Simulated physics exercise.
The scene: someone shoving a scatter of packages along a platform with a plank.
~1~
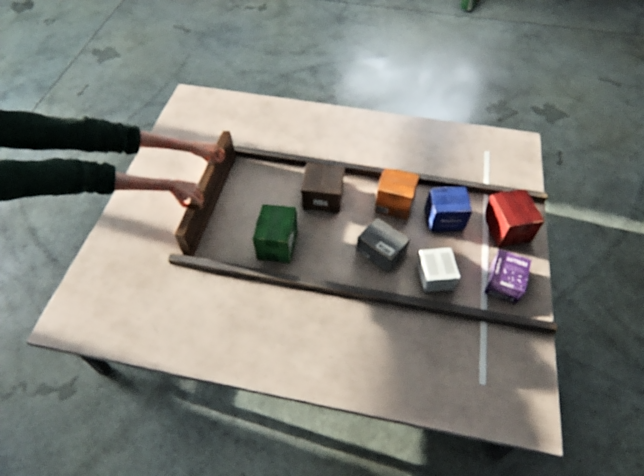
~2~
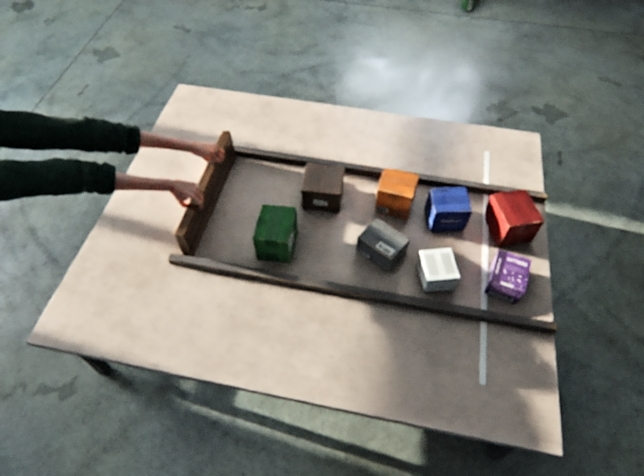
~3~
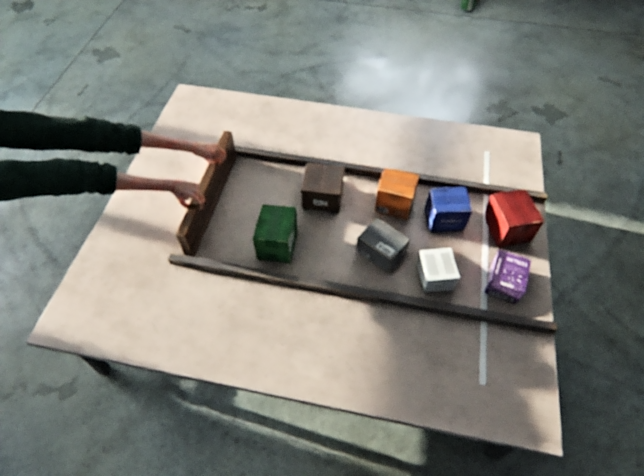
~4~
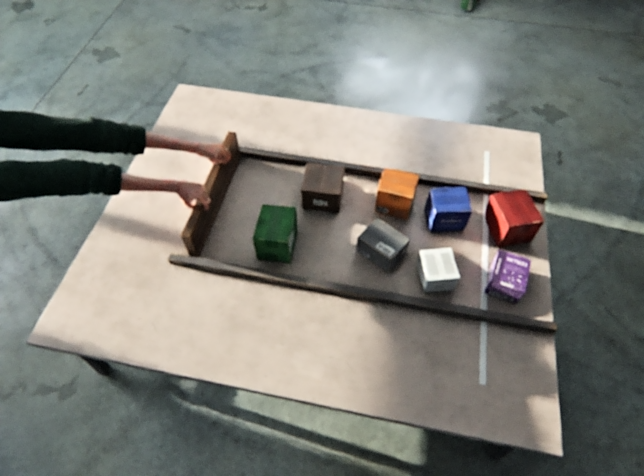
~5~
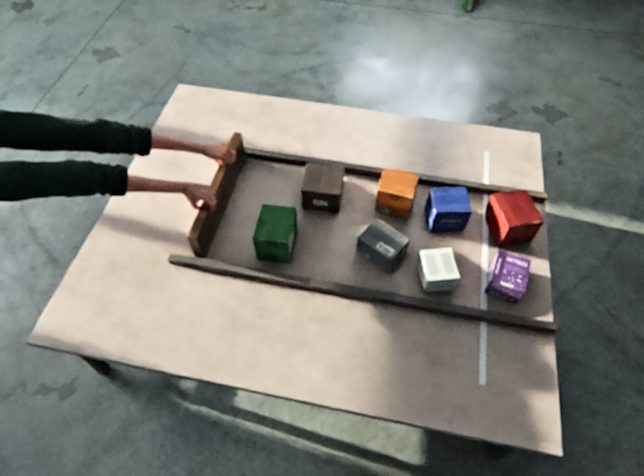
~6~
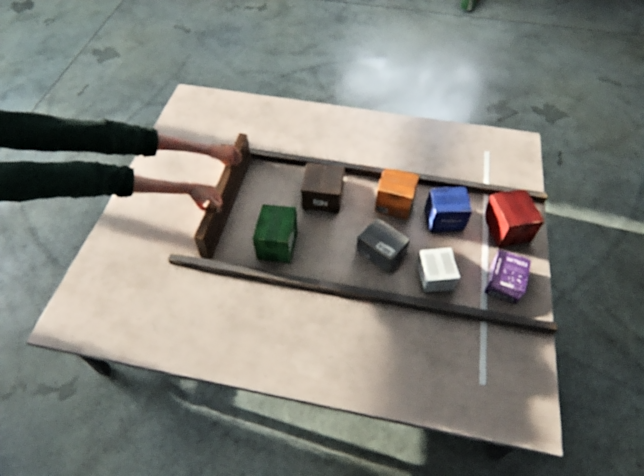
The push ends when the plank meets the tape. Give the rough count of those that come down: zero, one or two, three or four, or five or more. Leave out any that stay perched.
As it turns out, the number that fall off is three or four.
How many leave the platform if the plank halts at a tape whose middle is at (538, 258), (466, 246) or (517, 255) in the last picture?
Down on the ground: 8, 3 and 6.
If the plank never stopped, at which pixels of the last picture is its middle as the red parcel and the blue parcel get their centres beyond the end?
About (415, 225), and (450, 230) for the other.
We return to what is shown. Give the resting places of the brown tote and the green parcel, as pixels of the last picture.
About (510, 219), and the other about (508, 274).
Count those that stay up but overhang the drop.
3 of them.
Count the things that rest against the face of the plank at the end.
That makes 2.
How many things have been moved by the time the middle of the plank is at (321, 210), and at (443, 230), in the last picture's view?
First 2, then 8.
A little later, none off yet; red parcel at rest near (512, 218); purple box at rest near (508, 277); blue parcel at rest near (447, 210).
When it is over, the number that fall off is three or four; down, blue parcel, purple box and red parcel.
